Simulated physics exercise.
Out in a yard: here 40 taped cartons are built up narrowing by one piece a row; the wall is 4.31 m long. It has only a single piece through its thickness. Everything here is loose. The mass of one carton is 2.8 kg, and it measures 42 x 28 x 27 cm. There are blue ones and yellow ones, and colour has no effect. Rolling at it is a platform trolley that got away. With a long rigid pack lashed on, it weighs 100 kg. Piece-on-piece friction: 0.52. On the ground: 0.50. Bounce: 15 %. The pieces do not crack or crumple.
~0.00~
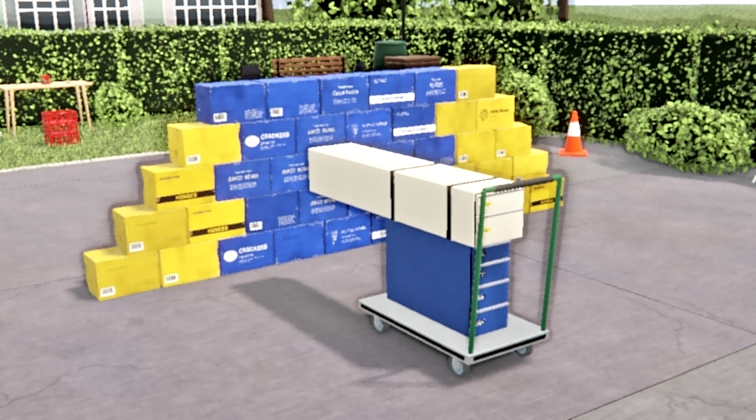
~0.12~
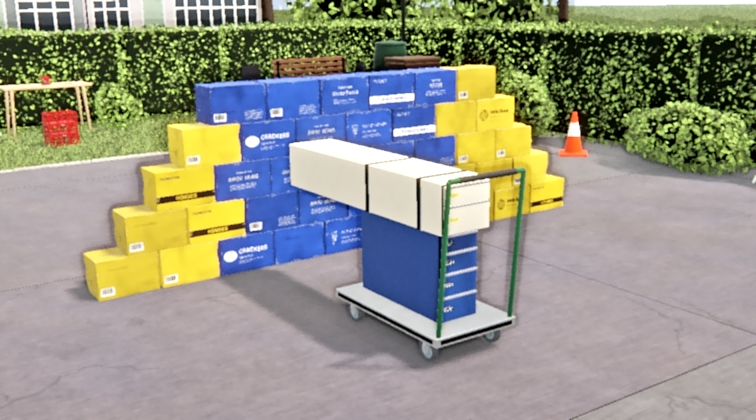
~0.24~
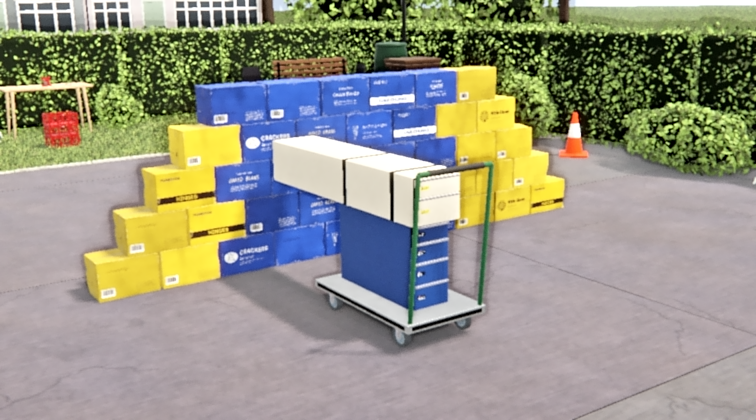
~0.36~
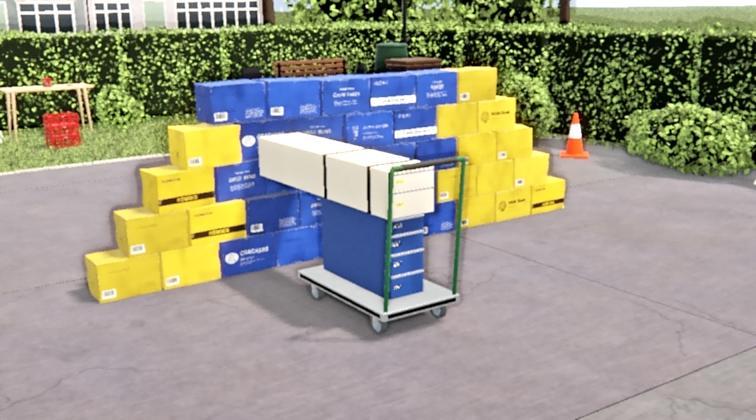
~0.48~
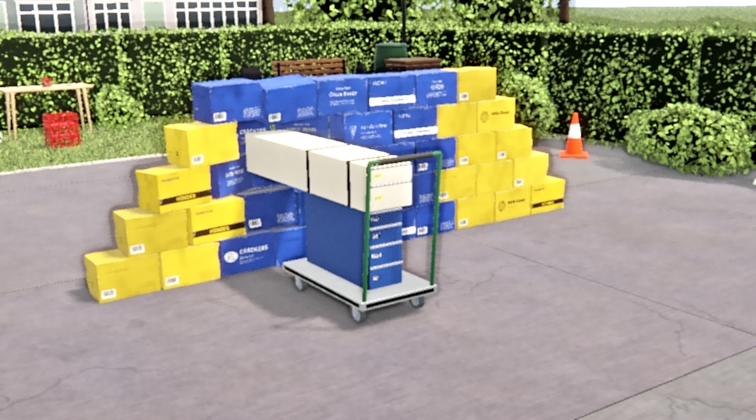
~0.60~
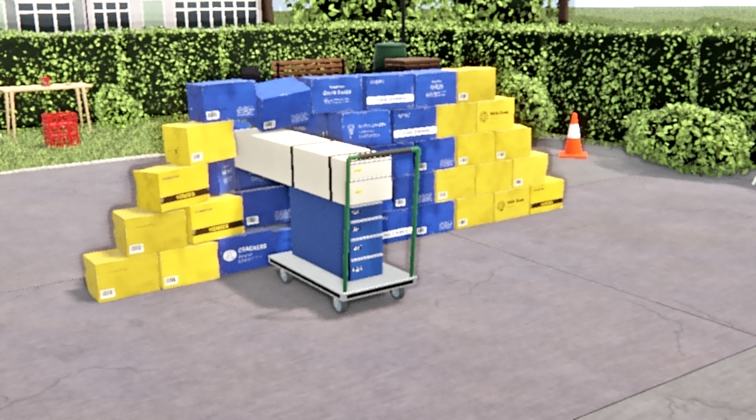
At first, a trolley carrying a long white pack on a blue stack rolls across the yard toward a stepped wall of blue and yellow cartons, all still. The pack's end then pushes into the wall's left part, and nearby cartons shift and tilt slightly while those on the right stay put.
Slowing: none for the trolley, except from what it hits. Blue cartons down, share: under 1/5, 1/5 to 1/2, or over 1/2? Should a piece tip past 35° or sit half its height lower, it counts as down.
1/5 to 1/2.
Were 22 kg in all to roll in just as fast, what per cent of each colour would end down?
In that case yellow 20, blue 30 per cent.
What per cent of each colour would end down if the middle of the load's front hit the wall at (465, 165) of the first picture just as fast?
You'd end up with yellow at 40 and blue at 20 percent down.
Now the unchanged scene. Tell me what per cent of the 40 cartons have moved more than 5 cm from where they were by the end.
Shifted fraction is 40 per cent.
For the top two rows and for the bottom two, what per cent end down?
40 % and 10 %.
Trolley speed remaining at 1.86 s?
About 0.4 m/s.
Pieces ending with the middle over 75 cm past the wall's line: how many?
Around 8, give or take.
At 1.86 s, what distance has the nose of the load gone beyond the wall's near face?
Reading: Approx. 160 cm past the line.
After 0.86 s, load 90 cm past the wall's line, still rolling; 4 of the 23 blue cartons down (4 of 40 in all colours); top blue carton unmoved.
After 1.20 s, load 1.24 m past the wall's line, still rolling; 7 of the 23 blue cartons down (7 of 40 in all colours); top blue carton unmoved.
After 1.86 s, load 1.61 m past the wall's line, still rolling; 6 of the 23 blue cartons down (7 of 40 in all colours); top blue carton unmoved.
In the end (3.2 s), load 1.74 m past the wall's line, stopped; 8 of the 23 blue cartons down (9 of 40 in all colours); top blue carton unmoved; top yellow carton unmoved. That is 35 per cent. From the last view, middles, top blue carton near (426, 88), top yellow carton near (466, 84).
